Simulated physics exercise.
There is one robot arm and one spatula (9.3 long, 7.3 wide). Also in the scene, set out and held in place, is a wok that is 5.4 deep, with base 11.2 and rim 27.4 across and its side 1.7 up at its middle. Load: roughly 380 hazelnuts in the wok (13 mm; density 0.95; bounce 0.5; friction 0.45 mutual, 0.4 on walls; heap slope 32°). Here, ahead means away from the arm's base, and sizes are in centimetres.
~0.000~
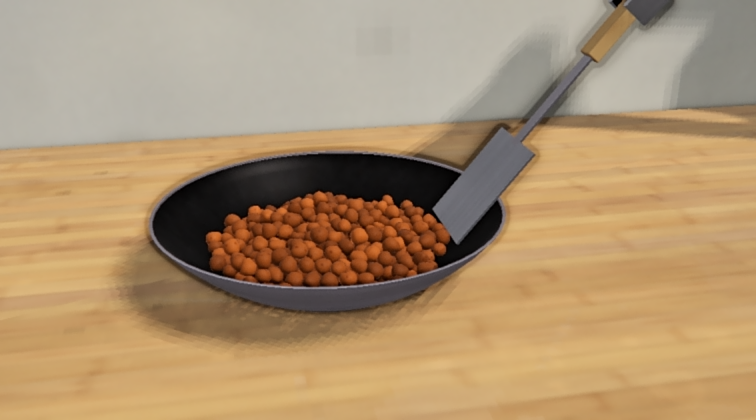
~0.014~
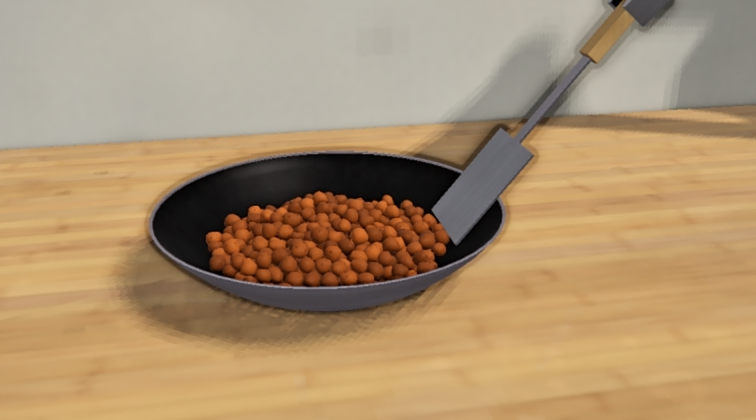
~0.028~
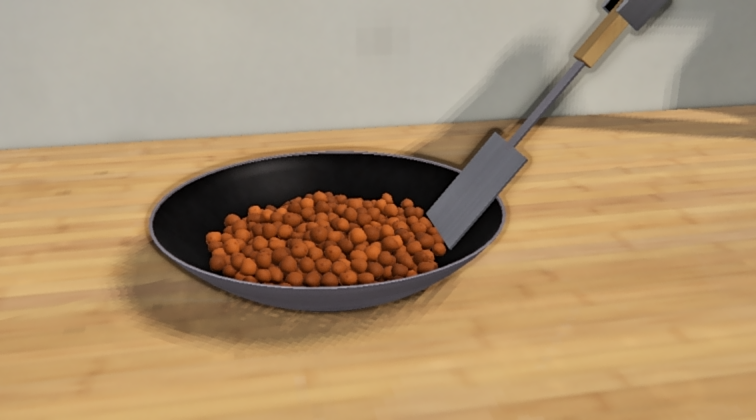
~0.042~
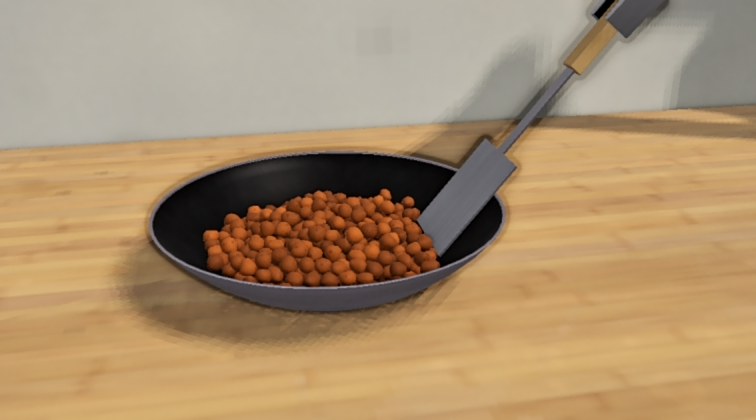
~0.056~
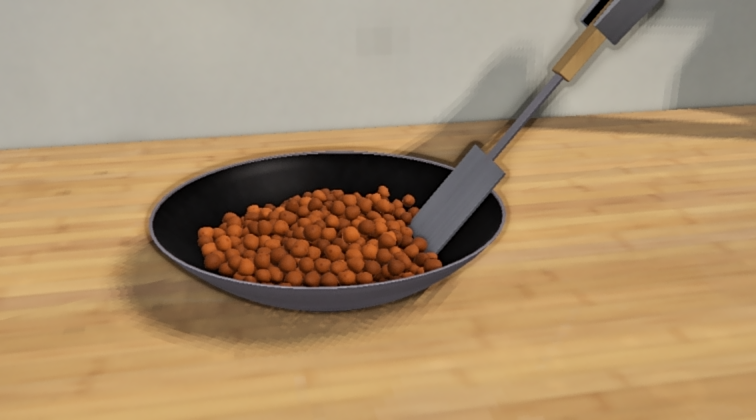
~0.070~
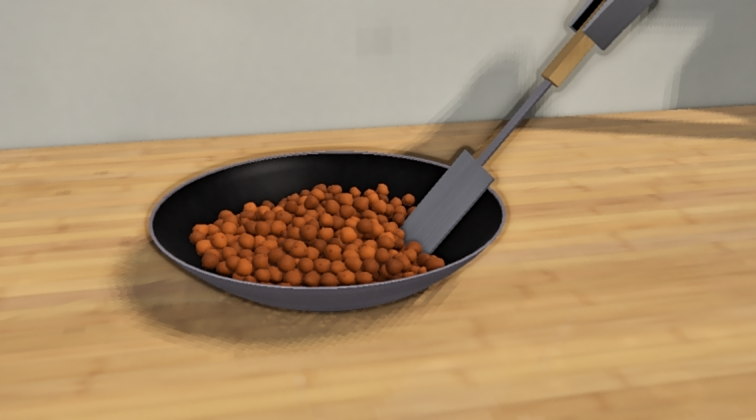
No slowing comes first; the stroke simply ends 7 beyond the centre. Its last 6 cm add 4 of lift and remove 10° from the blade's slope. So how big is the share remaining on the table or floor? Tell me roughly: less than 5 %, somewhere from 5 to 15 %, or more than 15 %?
Somewhere from 5 to 15 %.
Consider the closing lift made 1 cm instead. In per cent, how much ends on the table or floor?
Close to 5 in a hundred.
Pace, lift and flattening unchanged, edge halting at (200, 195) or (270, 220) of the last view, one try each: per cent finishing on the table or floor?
About 25 and 0 per cent.
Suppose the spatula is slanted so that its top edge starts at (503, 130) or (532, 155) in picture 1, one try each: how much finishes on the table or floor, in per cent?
About 5 and 5 per cent.
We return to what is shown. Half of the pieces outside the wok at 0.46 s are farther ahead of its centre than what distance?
About 16 cm.
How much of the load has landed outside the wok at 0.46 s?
Fraction noted: Close to 6 per cent.
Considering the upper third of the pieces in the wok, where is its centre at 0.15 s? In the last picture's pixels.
It is centred near (284, 231).
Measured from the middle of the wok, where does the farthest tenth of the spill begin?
Radial distance: Approx. 40 cm.
By 0.15 s, sloping 50°, highest piece 5 above the table; 385 in the wok.
By 0.22 s, sloping 46°, highest piece 6 above the table; 385 in the wok.
By 0.46 s, sloping 40°, highest piece 7 above the table; 351 in the wok, 24 on the table or floor, 10 on the blade or in flight.
By 1.51 s, sloping 40°, highest piece 6 above the table; 350 in the wok, 35 on the table or floor.
Final count, 350 in the wok, 35 on the table or floor. That is 9 % on the table or floor.
